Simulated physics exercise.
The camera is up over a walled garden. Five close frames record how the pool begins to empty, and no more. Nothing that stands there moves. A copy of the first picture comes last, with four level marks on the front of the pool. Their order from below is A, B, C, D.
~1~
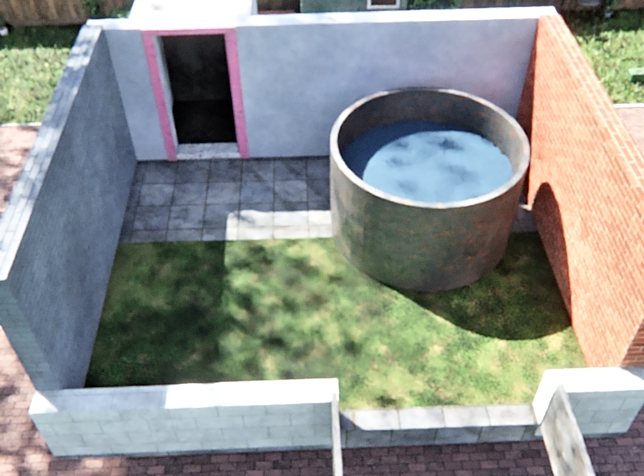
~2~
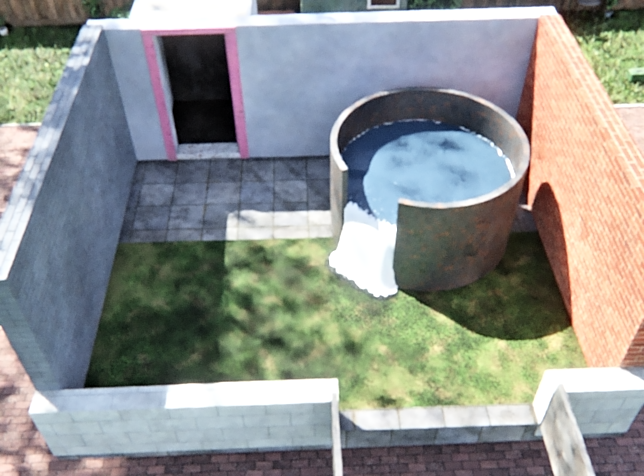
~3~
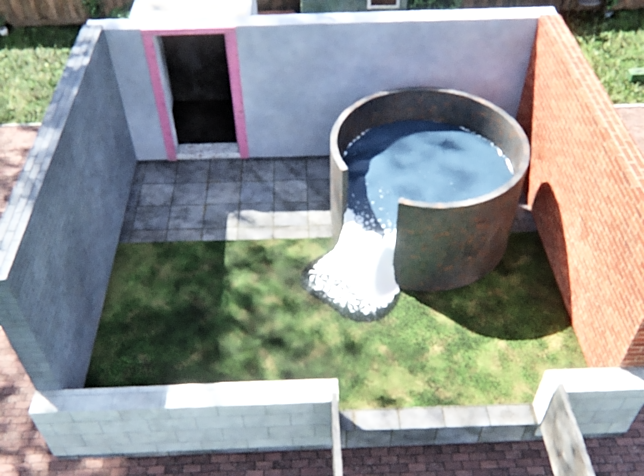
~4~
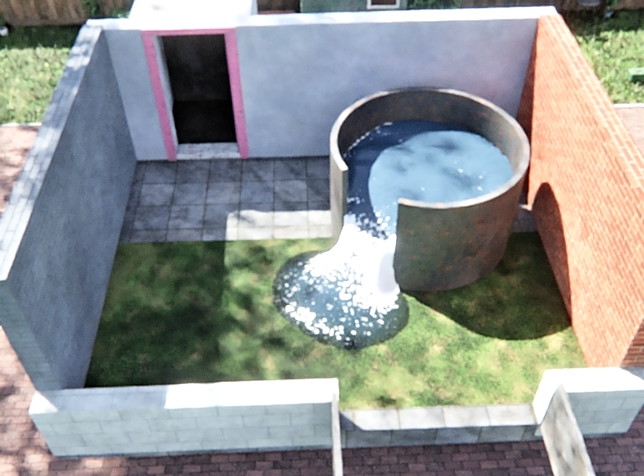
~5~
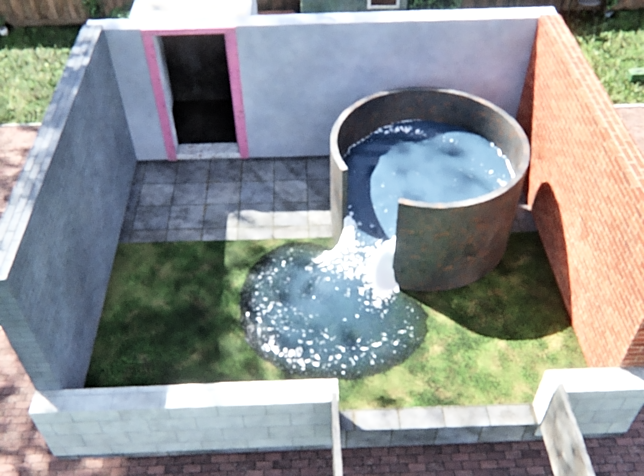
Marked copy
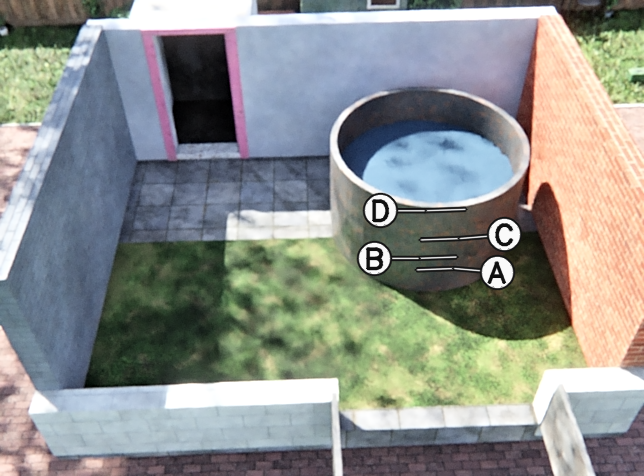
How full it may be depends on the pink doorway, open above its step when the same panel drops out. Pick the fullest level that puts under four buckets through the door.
It is B.
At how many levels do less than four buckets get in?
Two of the four.
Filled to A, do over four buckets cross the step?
No, not at all.
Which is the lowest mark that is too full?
C.
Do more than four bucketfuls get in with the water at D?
Yes.
On the marked copy, A at (435, 269); B at (437, 257); C at (440, 239); D at (445, 210); from the bottom up A, B, C, D.
For mark A, nothing gets over.
For mark B, a splash gets over, under a bucket.
For mark C, about 10 bucketfuls get in.
For mark D, dozens of bucketfuls pour in.
